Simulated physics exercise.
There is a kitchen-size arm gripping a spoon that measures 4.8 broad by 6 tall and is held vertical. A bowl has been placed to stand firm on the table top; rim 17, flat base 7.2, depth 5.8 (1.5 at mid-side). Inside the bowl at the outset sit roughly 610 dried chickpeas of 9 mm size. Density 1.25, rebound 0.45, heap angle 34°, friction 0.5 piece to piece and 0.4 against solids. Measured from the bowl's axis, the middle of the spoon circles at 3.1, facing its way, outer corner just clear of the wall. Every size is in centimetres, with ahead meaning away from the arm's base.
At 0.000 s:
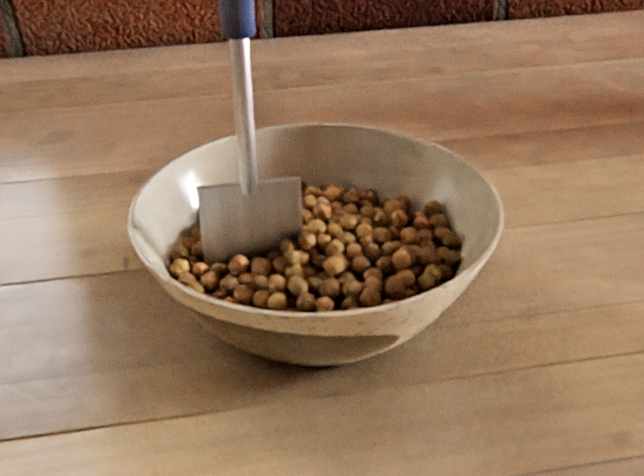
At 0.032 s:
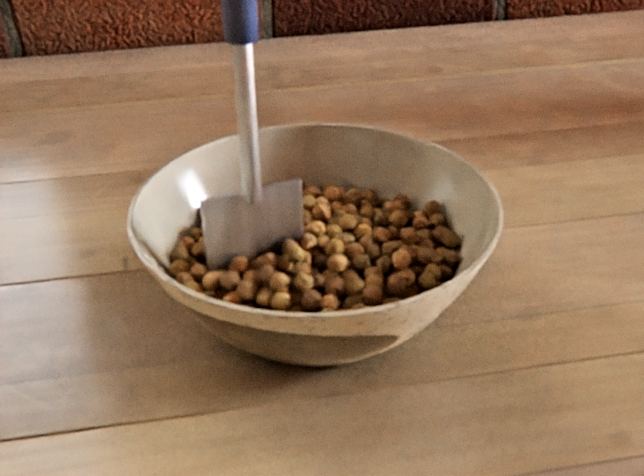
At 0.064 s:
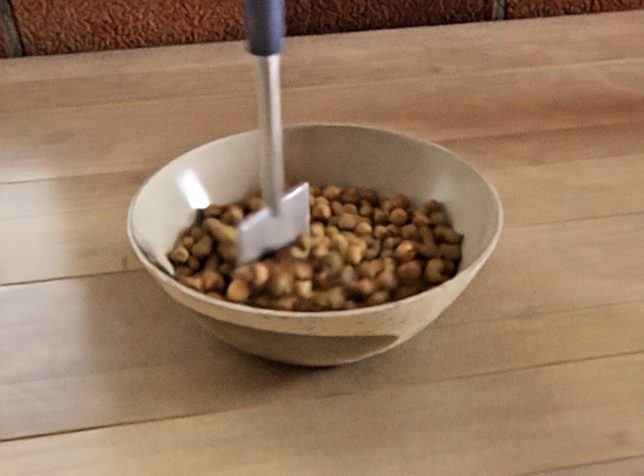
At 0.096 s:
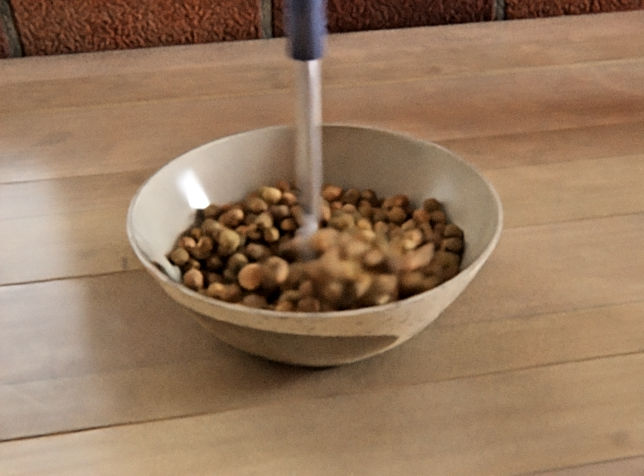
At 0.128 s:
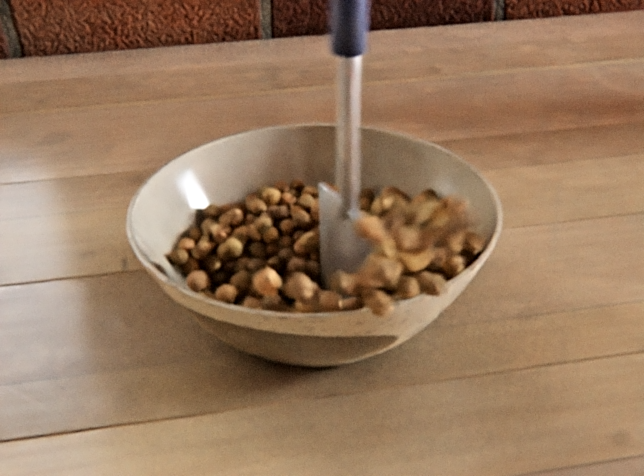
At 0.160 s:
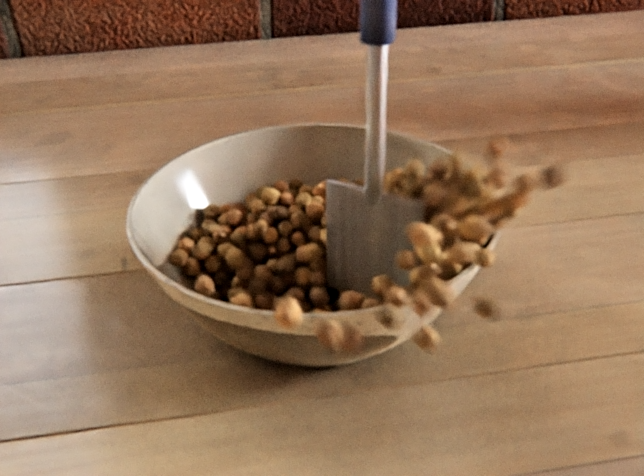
At the start, a flat metal spoon with a blue handle stands upright at the left of a pale bowl of chickpeas on a wooden table. It sweeps rightward through them, turning as it goes, and piles them toward the right side, where several finally fly over the rim.
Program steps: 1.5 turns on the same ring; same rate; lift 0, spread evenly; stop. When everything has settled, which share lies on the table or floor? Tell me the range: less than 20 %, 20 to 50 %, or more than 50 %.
It falls in the range 20 to 50 %.
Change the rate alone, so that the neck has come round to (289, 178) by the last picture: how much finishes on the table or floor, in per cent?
About 10 %.
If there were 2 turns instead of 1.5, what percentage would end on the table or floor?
Then some 45 per cent.
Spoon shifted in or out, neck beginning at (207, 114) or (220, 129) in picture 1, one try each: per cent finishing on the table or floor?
Close to 30 and 40 in a hundred.
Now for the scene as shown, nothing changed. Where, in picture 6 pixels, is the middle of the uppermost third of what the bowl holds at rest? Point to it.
Roughly at pixel (372, 219).
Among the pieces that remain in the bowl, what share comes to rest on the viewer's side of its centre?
Roughly 45 percent of it.
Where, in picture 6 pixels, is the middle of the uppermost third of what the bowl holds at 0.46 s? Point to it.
The centre is roughly (332, 290).
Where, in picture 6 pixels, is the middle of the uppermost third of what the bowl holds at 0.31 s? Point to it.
(245, 158), roughly.
After 0.31 s, 293° round, highest piece 10 above the table; 482 in the bowl, 58 on the table or floor, 73 in flight or on the tool.
After 0.46 s, 84° round, highest piece 9 above the table; 400 in the bowl, 179 on the table or floor, 34 in flight or on the tool.
After 0.74 s, 180° round, highest piece 7 above the table; 363 in the bowl, 250 on the table or floor.
After 1.44 s, 180° round, highest piece 6 above the table; 363 in the bowl, 250 on the table or floor.
At rest, 363 in the bowl, 250 on the table or floor. That is 41 % on the table or floor.
